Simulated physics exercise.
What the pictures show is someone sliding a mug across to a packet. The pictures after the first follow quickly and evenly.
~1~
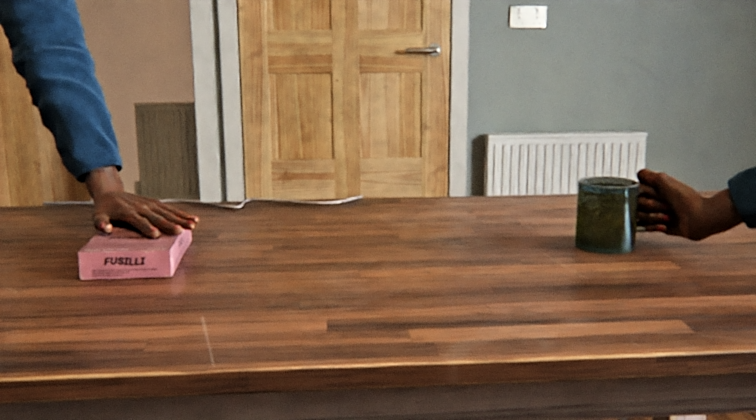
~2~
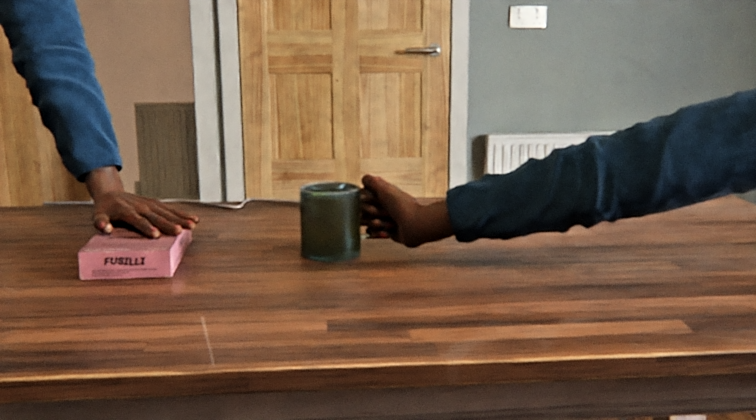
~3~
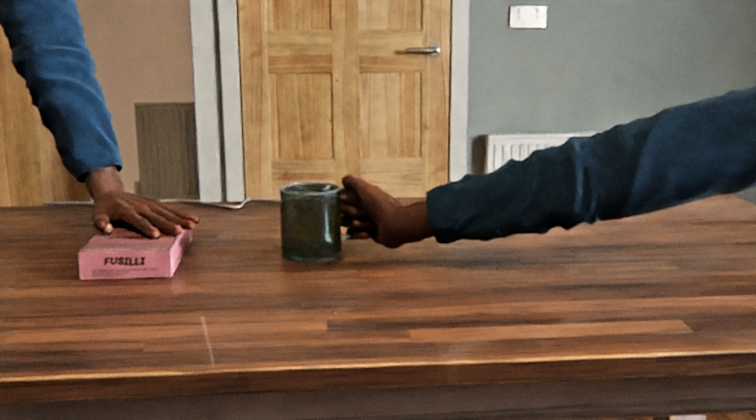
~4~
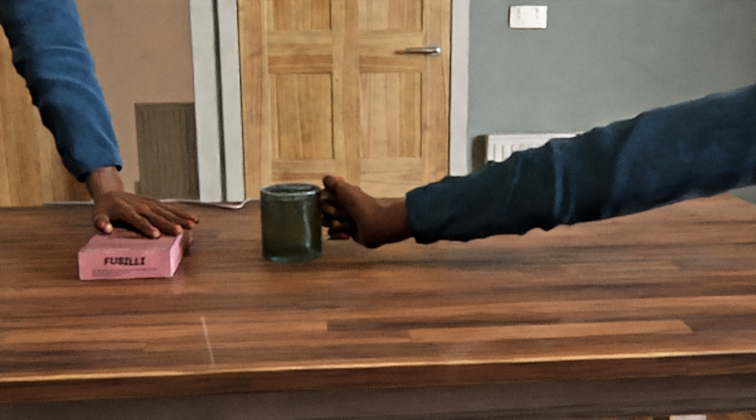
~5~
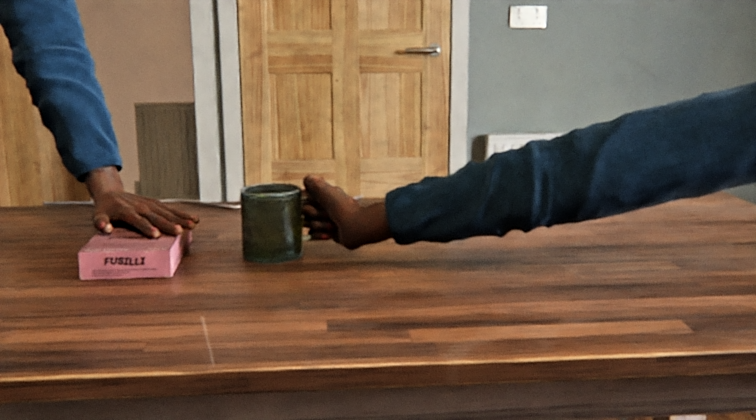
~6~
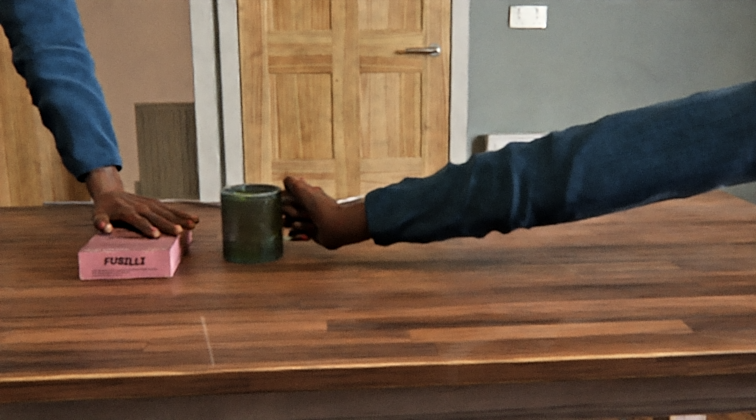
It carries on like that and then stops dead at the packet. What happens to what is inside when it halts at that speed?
It runs over.
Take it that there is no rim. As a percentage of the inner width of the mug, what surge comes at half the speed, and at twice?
The rise comes to some 15 per cent in the first case and some 65 per cent in the second.
Soon after, the mug meets the packet.
Later, the apple juice surges up the wall; some has gone over its rim.
In the end, the mug stands at the packet; some has gone over its rim.
